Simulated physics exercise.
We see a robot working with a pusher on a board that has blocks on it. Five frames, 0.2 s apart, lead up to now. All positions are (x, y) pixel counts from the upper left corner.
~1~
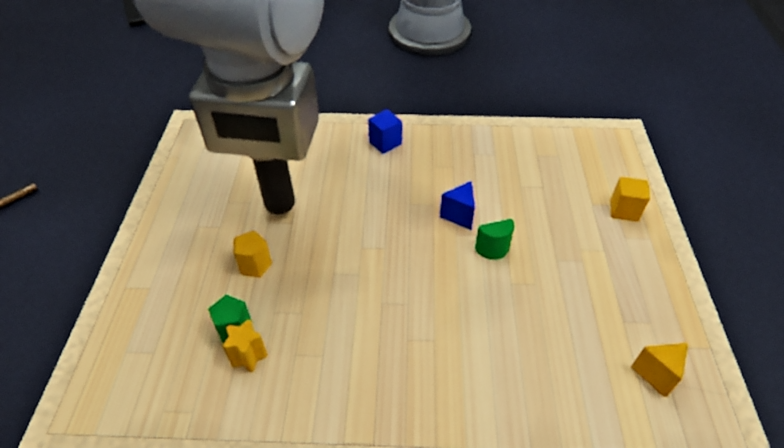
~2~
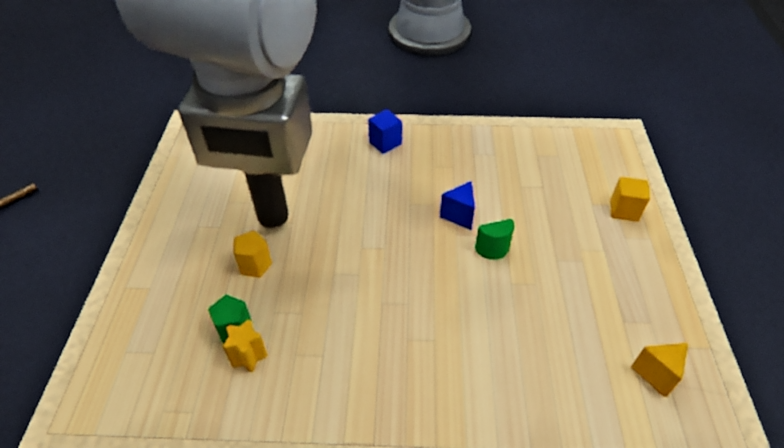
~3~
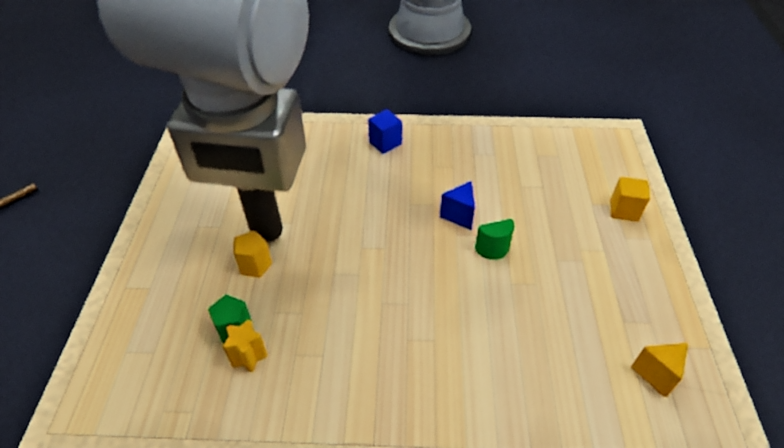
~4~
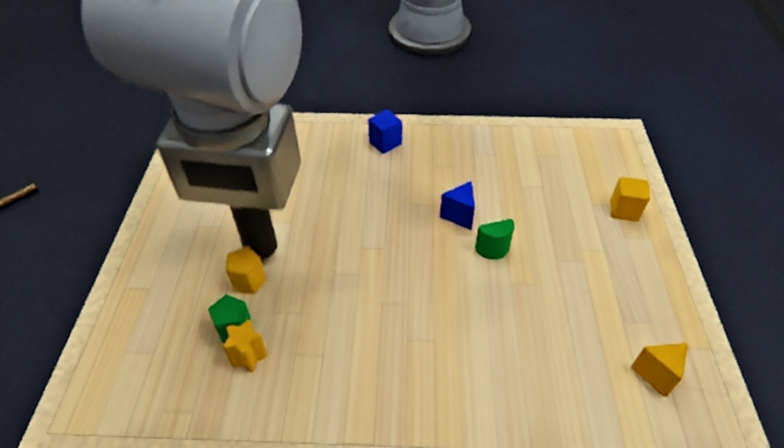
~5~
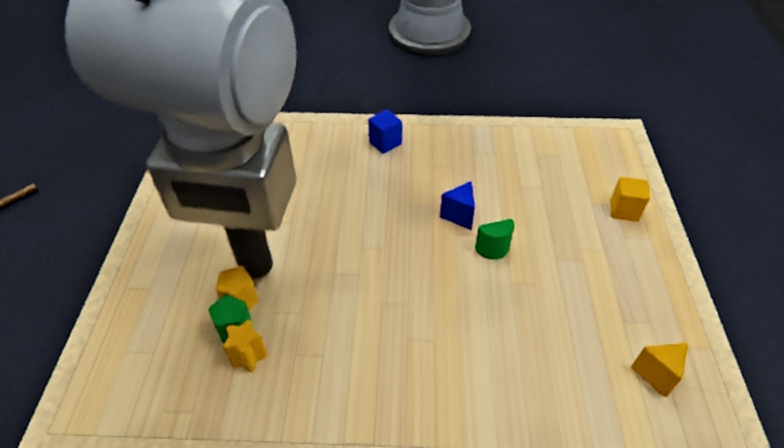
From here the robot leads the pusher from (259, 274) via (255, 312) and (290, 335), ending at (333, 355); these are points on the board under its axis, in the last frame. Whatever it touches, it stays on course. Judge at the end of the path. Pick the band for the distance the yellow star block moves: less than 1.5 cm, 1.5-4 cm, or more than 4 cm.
Net shift: Below 1.5 cm.
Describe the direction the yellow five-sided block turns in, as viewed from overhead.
Seen from above, clockwise.
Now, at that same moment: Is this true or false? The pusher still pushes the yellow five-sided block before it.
Verdict: False.
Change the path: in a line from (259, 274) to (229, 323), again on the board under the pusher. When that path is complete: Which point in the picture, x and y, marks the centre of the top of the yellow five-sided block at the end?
Most likely (189, 324).
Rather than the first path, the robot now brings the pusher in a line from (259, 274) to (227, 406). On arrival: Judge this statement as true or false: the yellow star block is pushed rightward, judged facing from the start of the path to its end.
That statement is not accurate.
What follows on the original path. One third of the way, pusher at (252, 305); green five-sided block at (202, 337), turned 60° anticlockwise; yellow five-sided block at (213, 305), turned 75° clockwise; yellow star block at (241, 340), turned 25° anticlockwise.
Two thirds of the way, pusher at (289, 329); green five-sided block at (202, 337), turned 60° anticlockwise; yellow five-sided block at (213, 305), turned 75° clockwise; yellow star block at (241, 340), turned 25° anticlockwise.
At the end, pusher at (332, 349); green five-sided block at (202, 337), turned 60° anticlockwise; yellow five-sided block at (213, 305), turned 75° clockwise; yellow star block at (241, 340), turned 25° anticlockwise.
